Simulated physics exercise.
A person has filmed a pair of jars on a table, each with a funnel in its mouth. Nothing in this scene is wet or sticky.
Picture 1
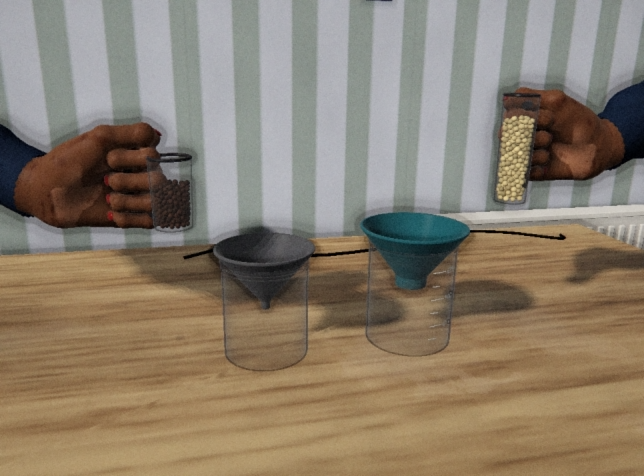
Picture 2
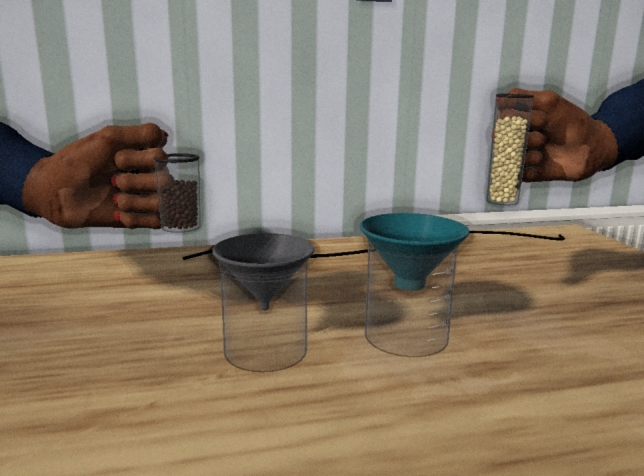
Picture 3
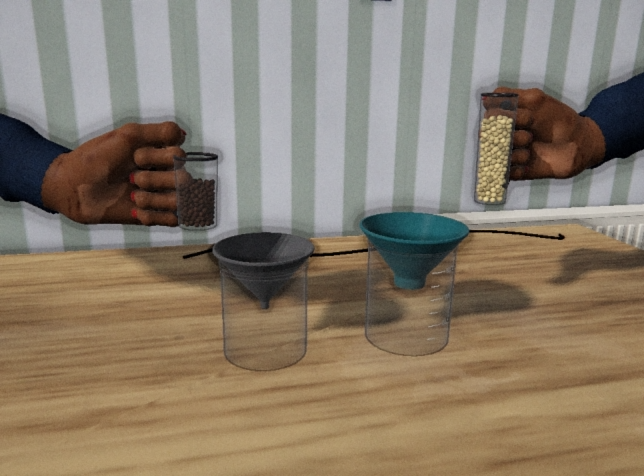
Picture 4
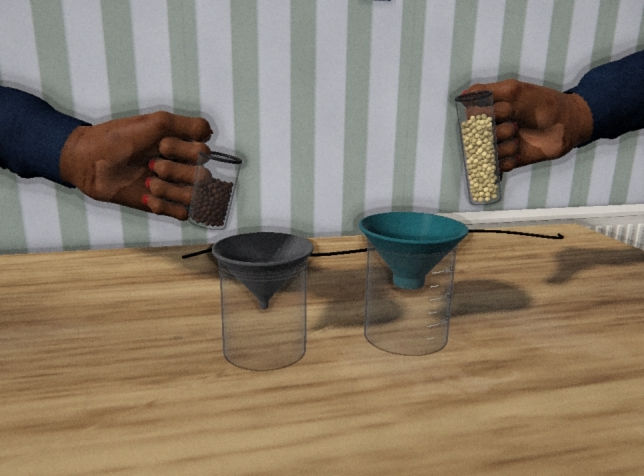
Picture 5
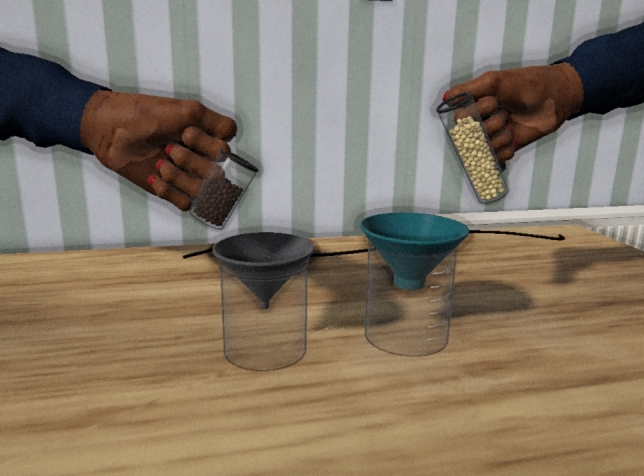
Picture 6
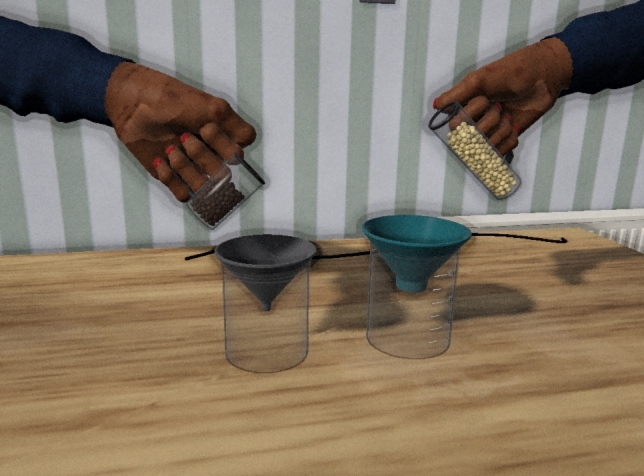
Two hands, one holding a small cup of dark berries and the other a taller cup of pale beans, move inward above two funnels set in clear jars on a wooden table. The hands then tilt both cups toward each other, steadily steeper, with the contents still inside.
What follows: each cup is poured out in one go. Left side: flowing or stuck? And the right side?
The left funnel gets blocked; the right one runs clear.
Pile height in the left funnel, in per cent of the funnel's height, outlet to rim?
About 70 %.
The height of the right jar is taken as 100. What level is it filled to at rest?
Reading: Around 10 %.
Then, 0.18 s after the last picture, left, all still in the cup; right, all still in the cup.
Then, 0.42 s after the last picture, left, all still in the cup; right, all still in the cup.
Then, 0.67 s after the last picture, left, most still in the cup, about a quarter in or over the funnel; right, nearly all still in the cup, a small part in or over the funnel, a stray few down in the jar.
By the end, left, nearly all stuck in the funnel, a stray few down in the jar; right, all down in the jar.
